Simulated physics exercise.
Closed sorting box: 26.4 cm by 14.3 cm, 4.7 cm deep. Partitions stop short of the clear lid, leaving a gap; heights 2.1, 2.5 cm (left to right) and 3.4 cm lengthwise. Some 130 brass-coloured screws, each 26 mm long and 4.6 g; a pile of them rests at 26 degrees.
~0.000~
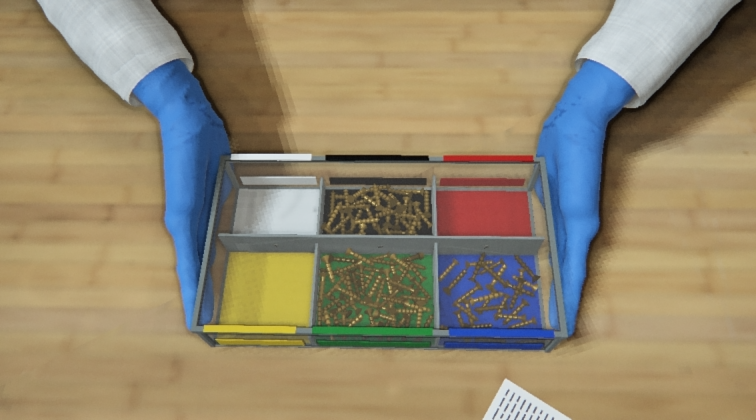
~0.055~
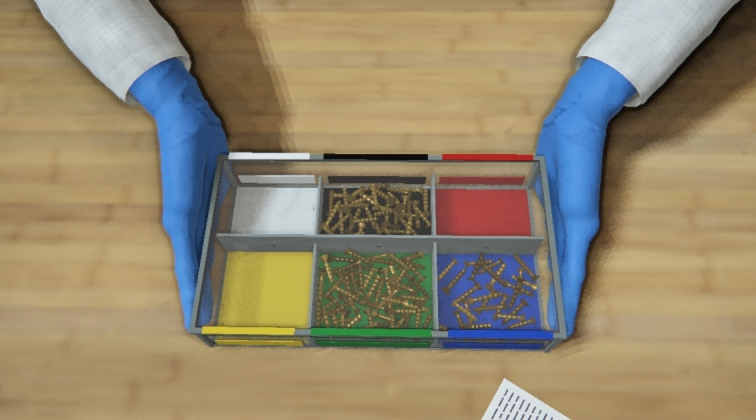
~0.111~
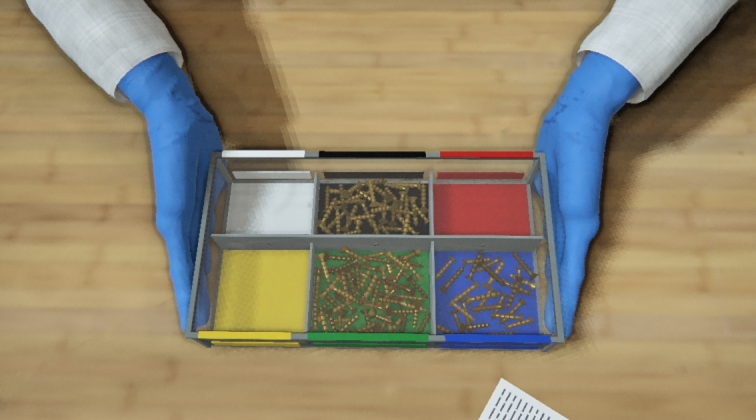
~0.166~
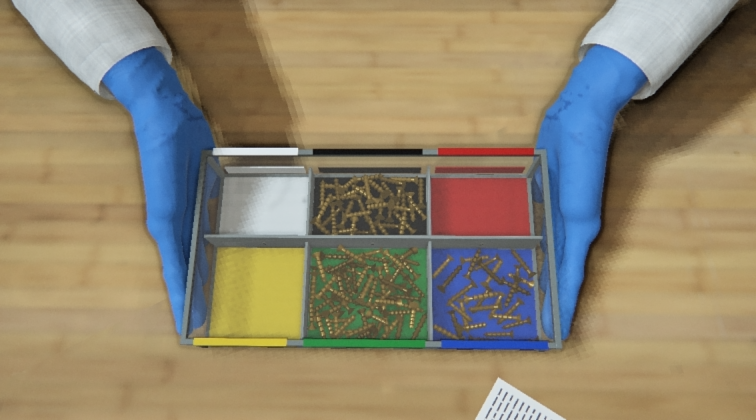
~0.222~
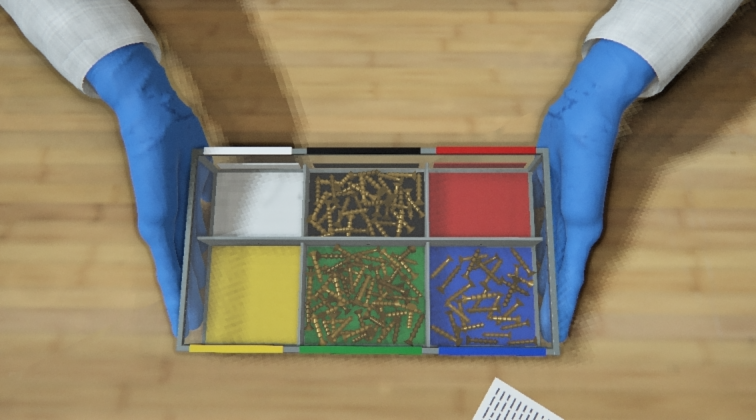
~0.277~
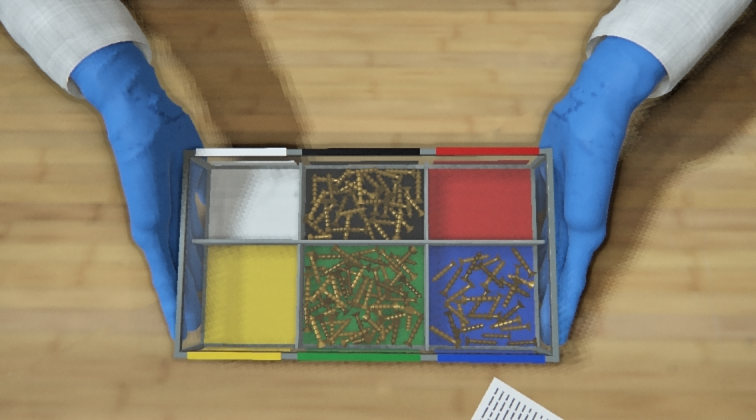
To begin with, two blue-gloved hands hold a clear-lidded sorting box level above a wooden surface, brass-coloured screws lying in its black, green and blue compartments. The hands then gradually tilt the box, its left front corner dipping lowest, while the screws stay in the same three compartments.
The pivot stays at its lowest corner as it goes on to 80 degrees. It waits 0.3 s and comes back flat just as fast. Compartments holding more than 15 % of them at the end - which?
Red compartment no, blue compartment yes, green compartment yes, yellow compartment no, white compartment no, black compartment yes.
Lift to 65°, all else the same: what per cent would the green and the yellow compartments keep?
Shares: Green 50, yellow 0, in per cent.
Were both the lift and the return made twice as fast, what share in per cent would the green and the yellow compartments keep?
Green 50 %; yellow 5 %.
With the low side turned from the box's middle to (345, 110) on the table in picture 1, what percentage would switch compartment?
Something like 5 per cent of the pieces.
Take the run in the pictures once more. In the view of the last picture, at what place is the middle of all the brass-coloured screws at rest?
Near (380, 312).
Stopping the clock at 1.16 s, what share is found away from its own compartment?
Around 5 in a hundred.
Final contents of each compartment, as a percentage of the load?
Final shares: Red 0 %; blue 20 %; green 50 %; yellow 0 %; white 0 %; black 30 %.
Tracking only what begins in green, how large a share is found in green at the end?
It works out to near 100 percent.
Then, at 1.16 s, tilt 80 degrees; blue 20 %, green 50 %, black 30 %.
After 1.75 s, tilt 40 degrees; blue 20 %, green 50 %, black 30 %.
Then, at 2.39 s, tilt 0 degrees; blue 20 %, green 50 %, black 30 %.
By 3.1 s all is still; red 0 %, blue 20 %, green 50 %, yellow 0 %, white 0 %, black 30 %.
